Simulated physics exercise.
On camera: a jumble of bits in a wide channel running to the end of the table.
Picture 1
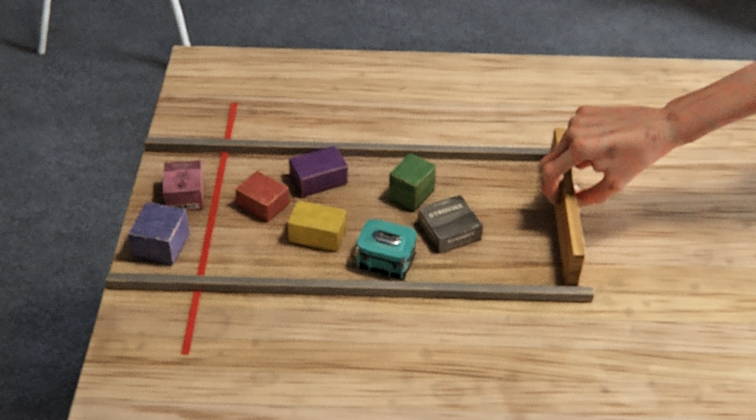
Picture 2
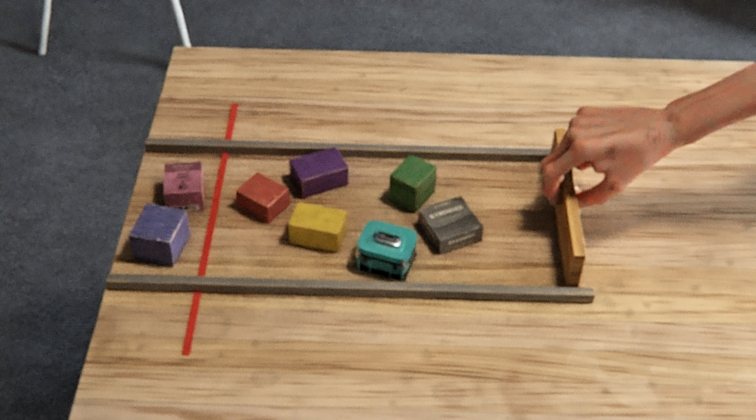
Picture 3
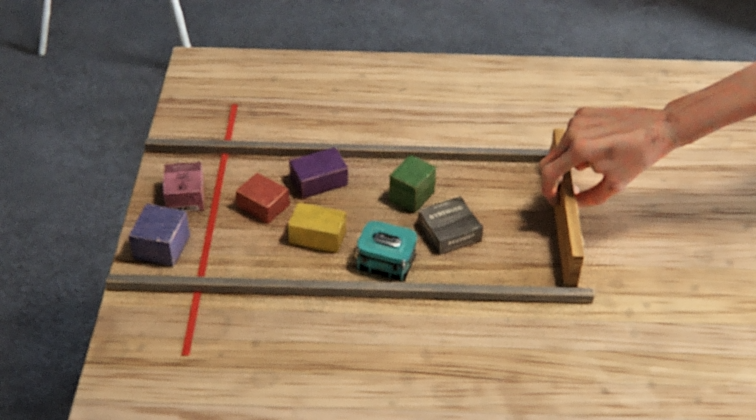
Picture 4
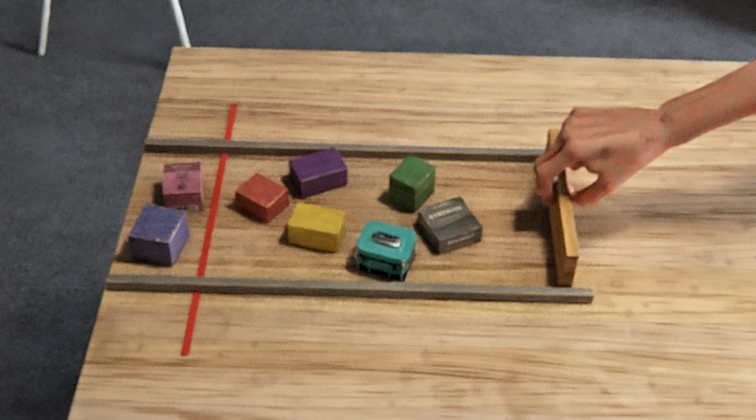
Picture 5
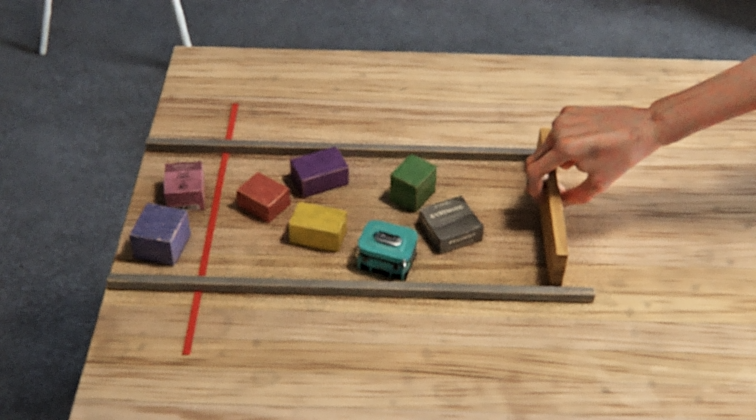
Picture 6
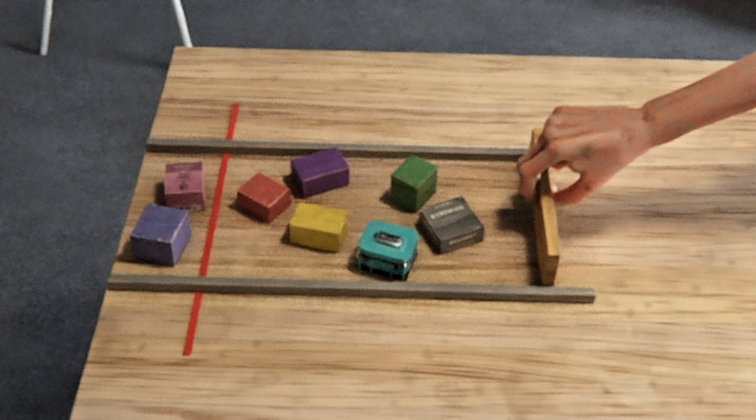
In this clip, a hand grips a wooden board at the right of a channel between two grey rails and slides it slightly left, while the colourful blocks, turquoise case and grey box ahead of it stay still.
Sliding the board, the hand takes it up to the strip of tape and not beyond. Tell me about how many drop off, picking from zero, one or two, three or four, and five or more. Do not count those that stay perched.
The push drops only one or a pair off the table.
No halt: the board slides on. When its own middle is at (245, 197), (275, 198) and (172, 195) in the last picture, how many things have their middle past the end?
1, 0 and 5.
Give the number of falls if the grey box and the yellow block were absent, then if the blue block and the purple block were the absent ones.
In order, the numbers are 1 and 0.
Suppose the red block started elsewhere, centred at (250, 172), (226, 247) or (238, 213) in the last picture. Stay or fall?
Well, the red block does not stay; it keeps its place; it keeps its place.
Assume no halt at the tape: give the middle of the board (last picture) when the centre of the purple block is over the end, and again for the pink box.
Approx. (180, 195) / approx. (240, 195) for the other.
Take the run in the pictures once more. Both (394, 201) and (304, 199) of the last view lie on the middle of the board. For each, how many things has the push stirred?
At the first spot the count is 4, and at the second it is 6.
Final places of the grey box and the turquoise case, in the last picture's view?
One is at about (188, 216), the other at about (178, 250).
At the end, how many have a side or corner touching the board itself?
It's touching 3 at the end.
Soon after, none off yet; blue block at rest near (161, 235); pink box at rest near (185, 187); red block at rest near (264, 198).
Then, none off yet; blue block at rest near (161, 235); pink box at rest near (185, 187); red block moving near (257, 197).
Further on, none off yet; blue block moved about its own width near (128, 236); pink box moved about its own width near (153, 184); red block moved about its own width near (200, 189).
At rest, the number that fall off is one or two; fallen, pink box and blue block.
